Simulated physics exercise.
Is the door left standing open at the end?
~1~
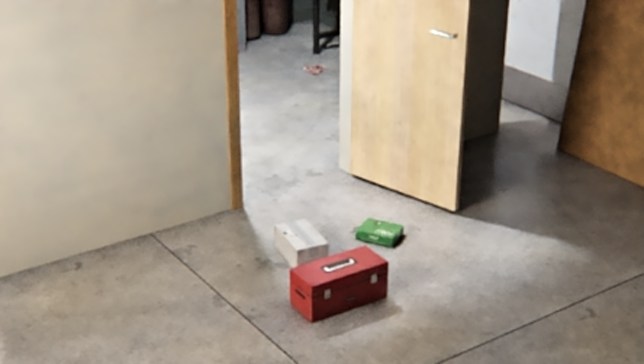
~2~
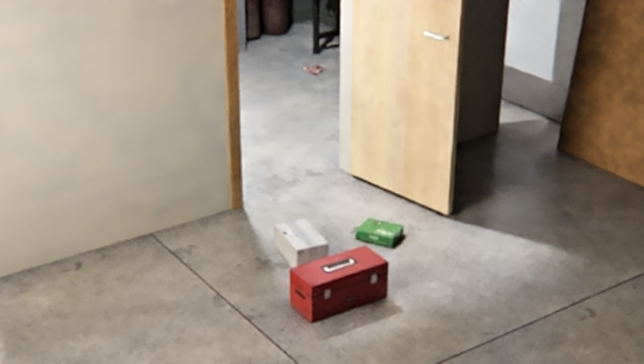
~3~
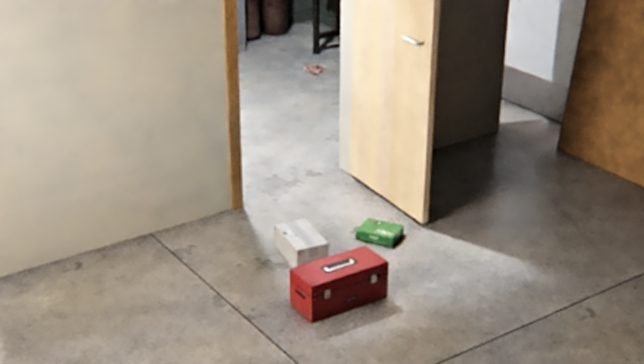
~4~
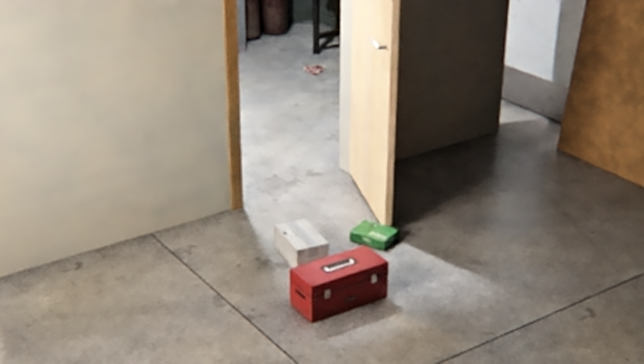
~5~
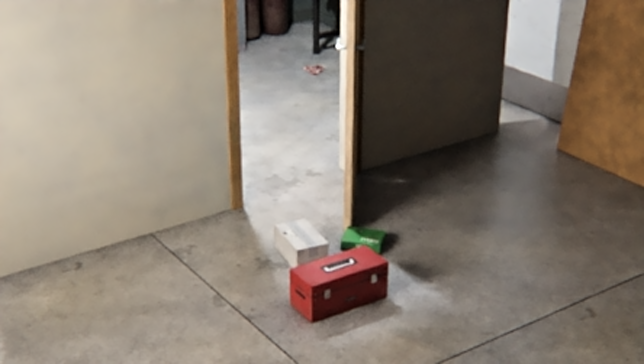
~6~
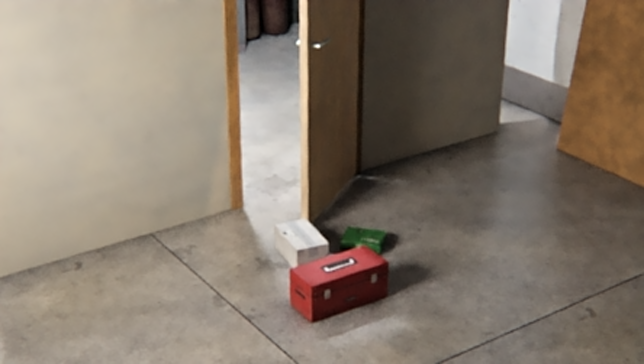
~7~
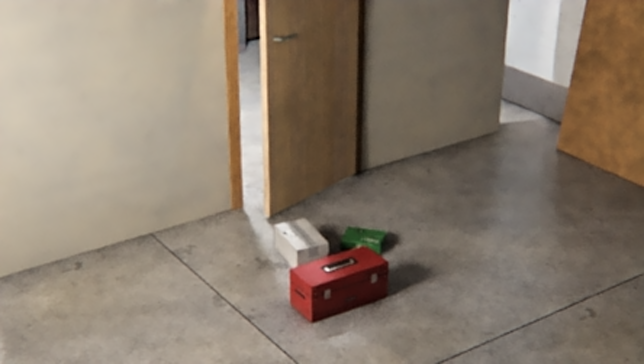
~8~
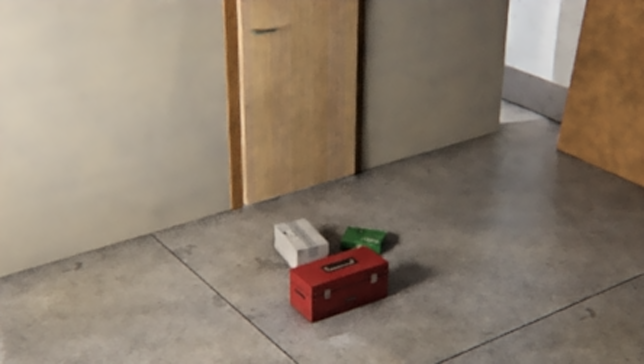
No, the door swings all the way across the doorway and ends up shut.
